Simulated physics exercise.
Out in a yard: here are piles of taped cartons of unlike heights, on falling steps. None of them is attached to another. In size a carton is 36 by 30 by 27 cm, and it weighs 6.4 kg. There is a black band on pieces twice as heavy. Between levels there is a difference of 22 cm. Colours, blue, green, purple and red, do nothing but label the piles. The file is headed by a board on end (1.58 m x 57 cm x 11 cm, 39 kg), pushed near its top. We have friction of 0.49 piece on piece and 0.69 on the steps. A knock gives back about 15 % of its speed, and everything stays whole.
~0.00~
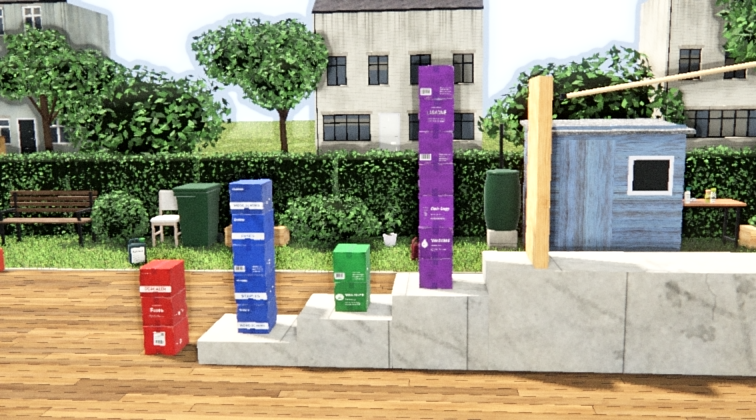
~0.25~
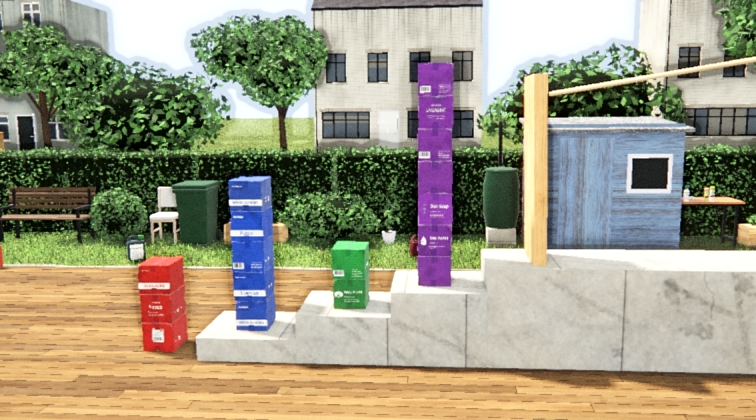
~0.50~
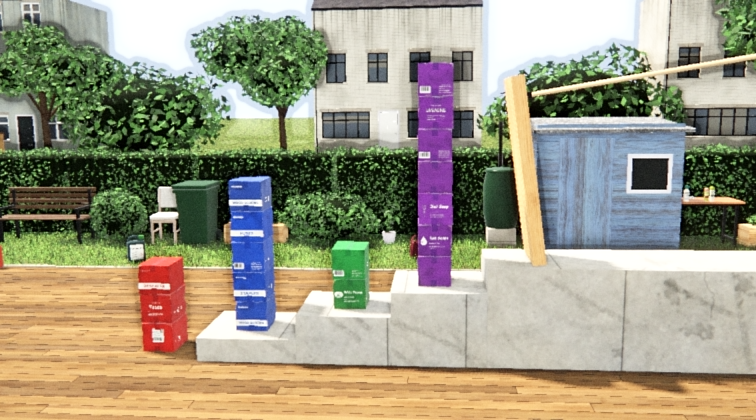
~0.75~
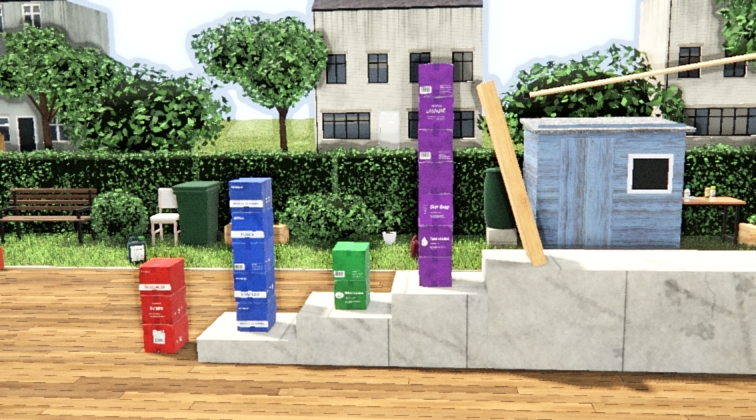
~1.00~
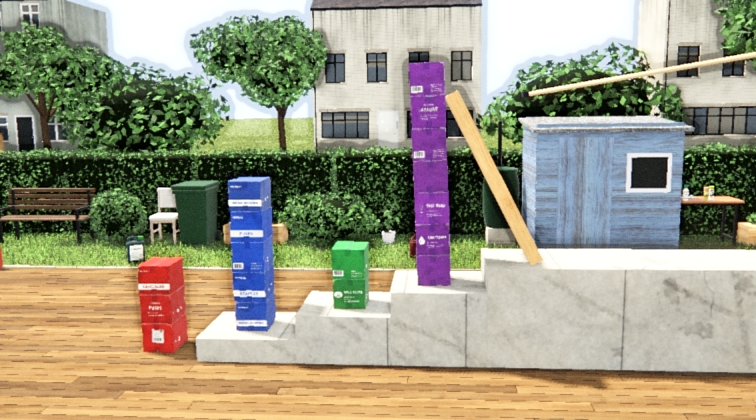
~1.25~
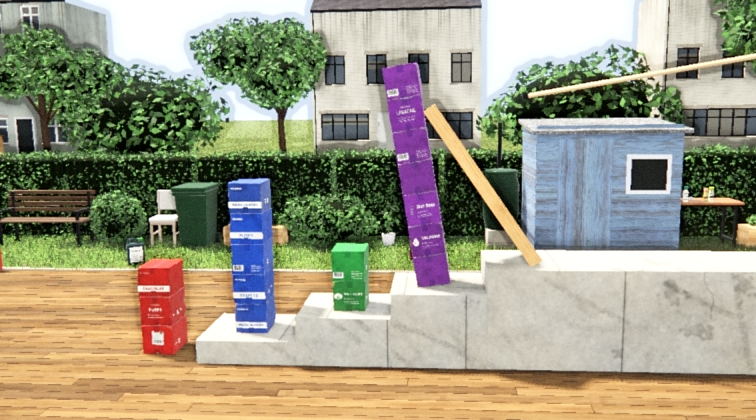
The clip shows red, blue, green and purple stacks of cartons on and beside stone steps in a yard, as an upright wooden board tilts left from a pole and meets the tall purple stack, which leans left.
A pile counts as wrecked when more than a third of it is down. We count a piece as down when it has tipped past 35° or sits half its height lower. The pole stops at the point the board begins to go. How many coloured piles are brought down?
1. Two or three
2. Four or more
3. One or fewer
Option 1: Two or three.
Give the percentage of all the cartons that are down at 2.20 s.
40 per cent.
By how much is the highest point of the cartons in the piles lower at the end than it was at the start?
125 cm.
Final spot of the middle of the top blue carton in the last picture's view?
It comes to rest around (11, 335) in the last view.
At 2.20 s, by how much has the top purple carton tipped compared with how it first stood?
It's at some 130 degrees.
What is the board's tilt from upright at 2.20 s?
Roughly 75°.
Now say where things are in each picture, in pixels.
In the first picture (places mark the middle of the side facing us), pole end (565, 96) 11 cm short, board 0° from upright; top purple carton (436, 82); top green carton (349, 267); the rest undisturbed.
In the second picture, pole end 28 mm in, board 1° from upright; top purple carton (436, 79).
In the third picture, pole end (530, 95) 17 cm in, board 8° from upright; top purple carton (436, 79); the rest undisturbed.
In the fourth picture, pole end (528, 95) 19 cm in, stopped, board 17° from upright; top purple carton (436, 80); the rest undisturbed.
In the fifth picture, pole end (527, 94) 19 cm in, stopped, board 27° from upright; top purple carton (427, 79) shifted 6 cm; 5 disturbed, none down.
In the sixth picture, pole end (527, 96) 19 cm in, stopped, board 35° from upright; top purple carton (402, 81) leaning 9°; top blue carton (245, 198); 7 disturbed, none down.
After 1.70 s, board 60° from upright; 7 of the 17 cartons down; top purple carton leaning 37°, 27 cm lower.
After 2.20 s, board 73° from upright; 7 of the 17 cartons down; top purple carton on its side; top blue carton leaning 23°.
After 3.00 s, board 73° from upright; 14 of the 17 cartons down; top blue carton on its side; top purple carton on its side.
At rest (4.9 s), board 73° from upright; 14 of the 17 cartons down; top red carton on its side; top blue carton on its side. Wrecked, blue, purple and red. As the last picture would show them, middles, top red carton near (68, 330), top blue carton near (11, 335).
